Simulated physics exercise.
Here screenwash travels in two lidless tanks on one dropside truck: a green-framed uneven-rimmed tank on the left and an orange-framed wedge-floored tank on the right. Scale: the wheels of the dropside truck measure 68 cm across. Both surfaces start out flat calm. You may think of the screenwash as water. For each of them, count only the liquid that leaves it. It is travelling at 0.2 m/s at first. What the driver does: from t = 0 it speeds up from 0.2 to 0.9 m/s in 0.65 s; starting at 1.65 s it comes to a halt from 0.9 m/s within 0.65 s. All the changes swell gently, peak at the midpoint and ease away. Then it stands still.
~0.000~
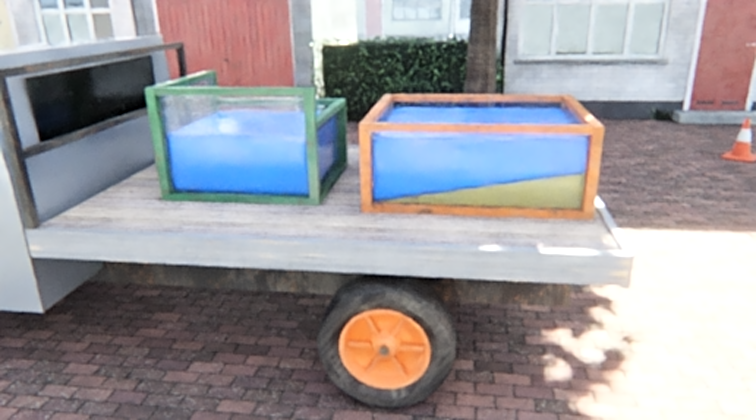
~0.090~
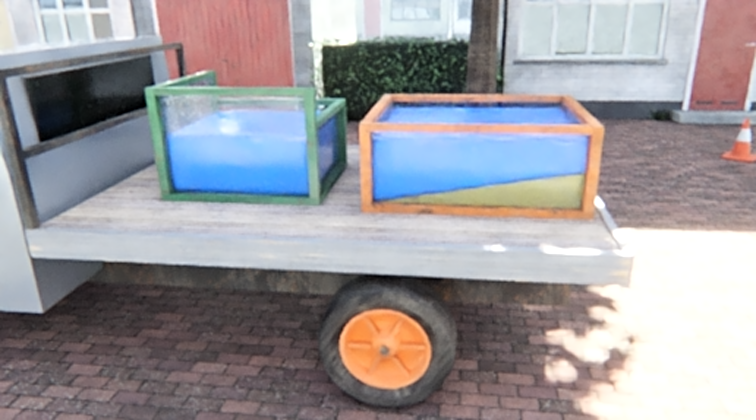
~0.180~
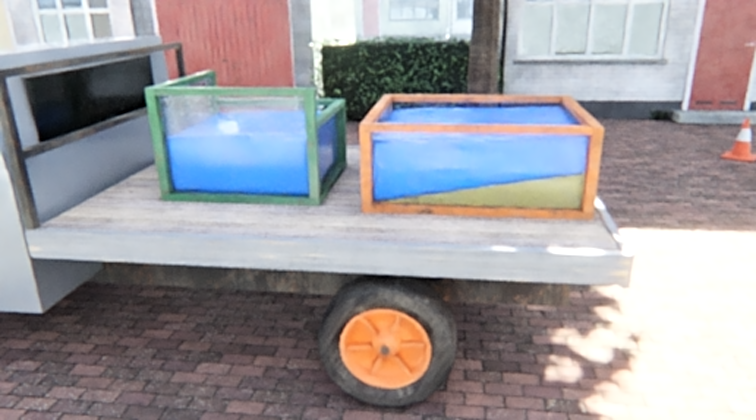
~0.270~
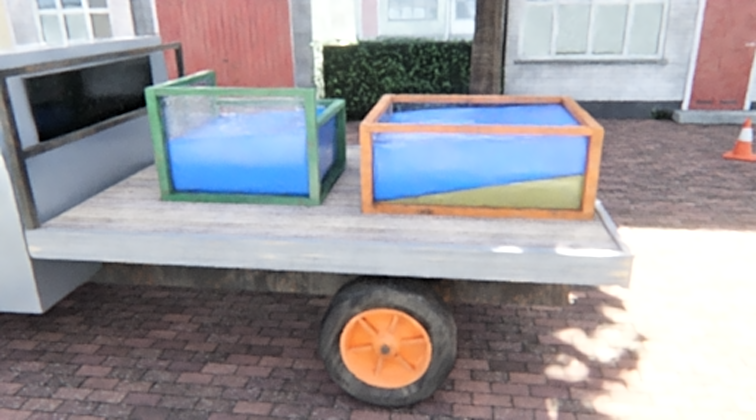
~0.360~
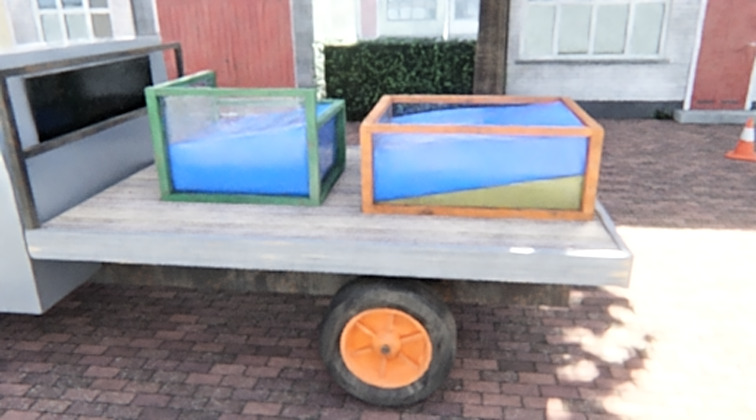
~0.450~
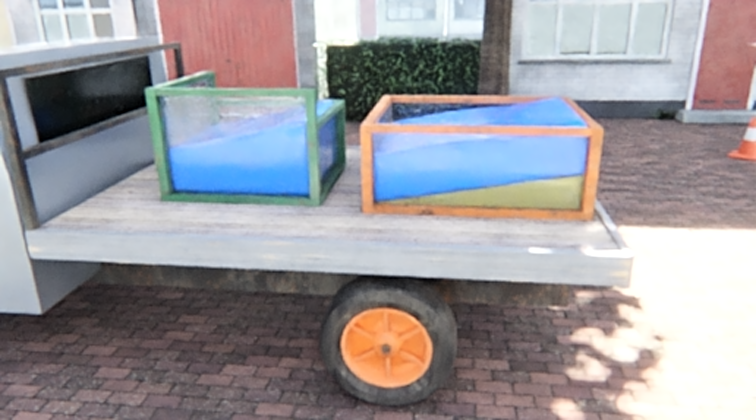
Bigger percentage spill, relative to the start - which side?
The left-hand side.
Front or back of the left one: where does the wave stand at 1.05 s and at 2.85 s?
The surface rises towards the forward end and then towards the rear end.
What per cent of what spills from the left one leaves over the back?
Share: Near 70%.
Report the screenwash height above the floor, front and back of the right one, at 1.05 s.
Front 34 cm, back 34 cm.
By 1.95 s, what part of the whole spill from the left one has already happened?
I'd say some 10 percent by then.
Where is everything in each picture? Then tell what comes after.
Left tank, front level (184, 131), back level (298, 132); right tank, front level (388, 134), back level (570, 135); the front is on the left, levels are read along the near walls, in the first picture.
Left tank, front level (184, 131), back level (298, 133); right tank, front level (388, 134), back level (570, 135), in the second picture.
Left tank, front level (184, 131), back level (298, 133); right tank, front level (388, 134), back level (570, 135), in the third picture.
Left tank, front level (185, 136), back level (298, 127); right tank, front level (388, 140), in the fourth picture.
Left tank, front level (186, 142), back level (298, 122); right tank, front level (389, 146), in the fifth picture.
Left tank, front level (186, 144), back level (298, 120); right tank, front level (389, 148), back level (571, 122), in the sixth picture.
By 1.05 s the left one has lost 1 per cent, over the back (front 42 cm, back 26 cm); the right one has lost 1 per cent, over the back (front 34 cm, back 35 cm).
By 1.95 s the left one has lost 1 per cent, over the back (front 37 cm, back 30 cm); the right one has lost 1 per cent, over the back (front 34 cm, back 37 cm).
By 2.85 s the left one has lost 2 per cent, over the far side and the back (front 20 cm, back 52 cm); the right one has lost 2 per cent, over the back and the front (front 34 cm, back 34 cm).
By 5.28 s the left one has lost 9 per cent, mostly over the back, some over the far side; the right one has lost 3 per cent, mostly over the back, some over the front.
